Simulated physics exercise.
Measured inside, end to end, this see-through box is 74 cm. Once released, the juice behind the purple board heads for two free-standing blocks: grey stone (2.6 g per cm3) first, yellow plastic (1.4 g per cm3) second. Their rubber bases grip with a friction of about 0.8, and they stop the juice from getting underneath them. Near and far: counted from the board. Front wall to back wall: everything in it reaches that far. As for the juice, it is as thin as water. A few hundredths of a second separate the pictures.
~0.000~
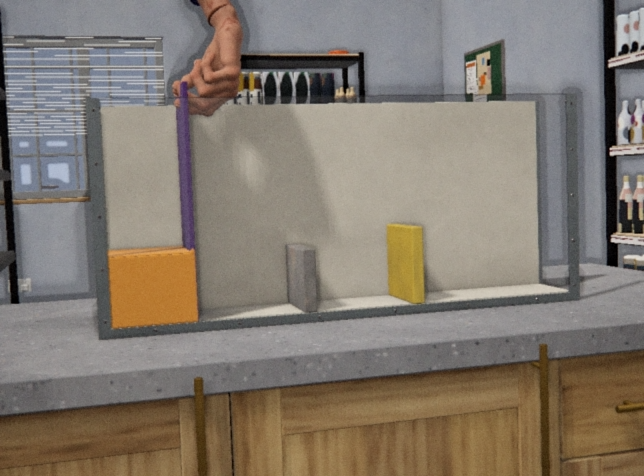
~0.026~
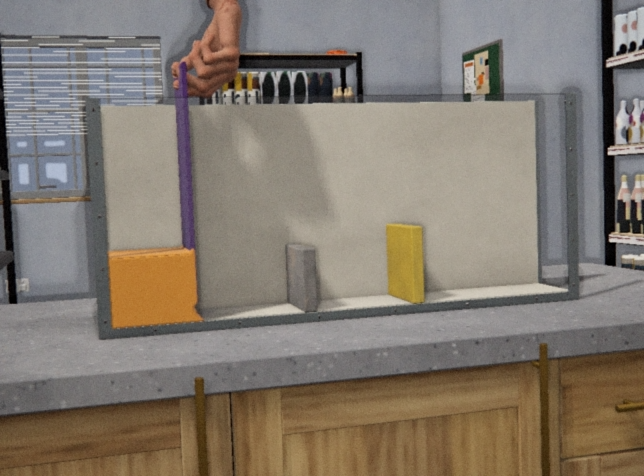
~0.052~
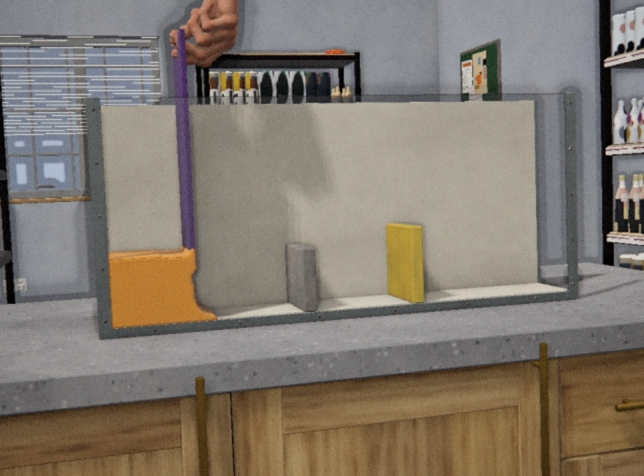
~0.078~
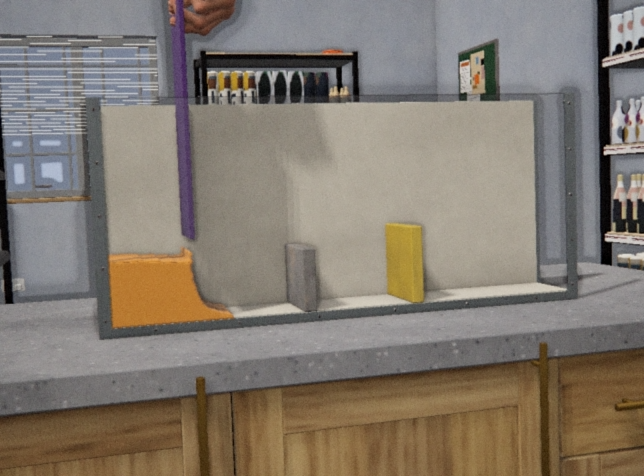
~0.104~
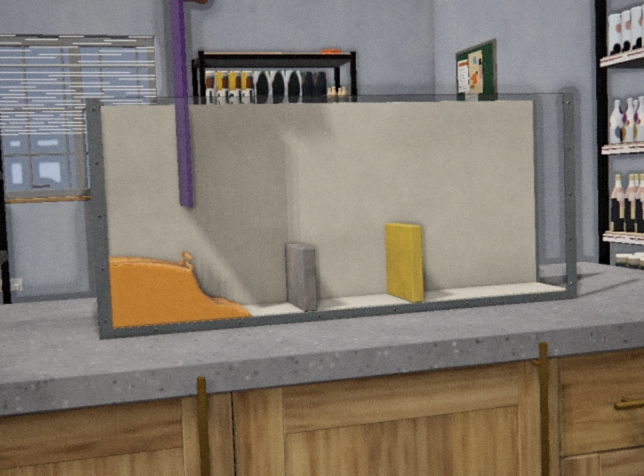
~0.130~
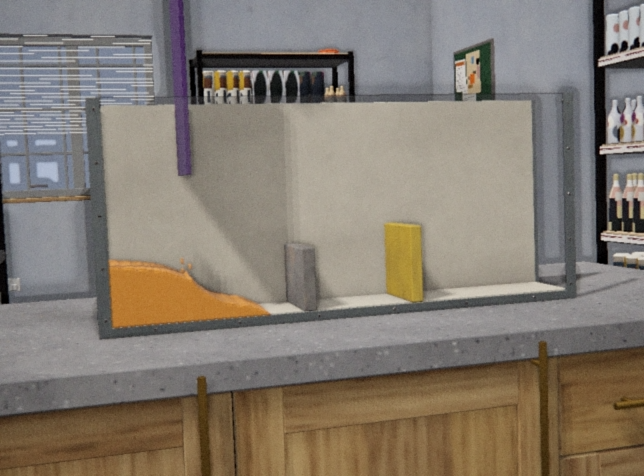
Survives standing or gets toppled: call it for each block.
First block - toppled; second - survives standing.
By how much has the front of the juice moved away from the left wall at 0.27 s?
By then it's made it to close to 28 cm from the left end.
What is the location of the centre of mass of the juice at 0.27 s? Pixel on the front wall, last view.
At about (207, 302).
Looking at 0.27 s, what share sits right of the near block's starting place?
Roughly 0 per cent of it.
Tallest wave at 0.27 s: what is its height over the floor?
About 11.5 cm.
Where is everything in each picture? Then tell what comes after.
In the first frame, level at the left end (113, 258); front at (193, 320); board bottom (196, 321); the near block's top is at (309, 252); the far block's top is at (418, 231).
In the second frame, level at the left end (113, 259); front at (202, 319); board bottom (196, 302).
In the third frame, level at the left end (113, 260); front at (216, 318); board bottom (194, 270).
In the fourth frame, level at the left end (114, 263); front at (233, 316); board bottom (193, 238).
In the fifth frame, level at the left end (114, 266); front at (251, 315); board bottom (191, 205).
In the sixth frame, level at the left end (114, 269); front at (269, 313); board bottom (189, 173); the near block's top is at (309, 251); the far block's top is at (416, 230).
By 0.27 s the front has run 29 cm from the left wall, the near block is upright and the far block is upright.
By 0.43 s the near block leans 19° and the far block is upright.
By 0.70 s the near block lies flat and the far block is upright.
At rest the near block lies flat and the far block is upright; 0 per cent of the juice is past where the far block first stood.
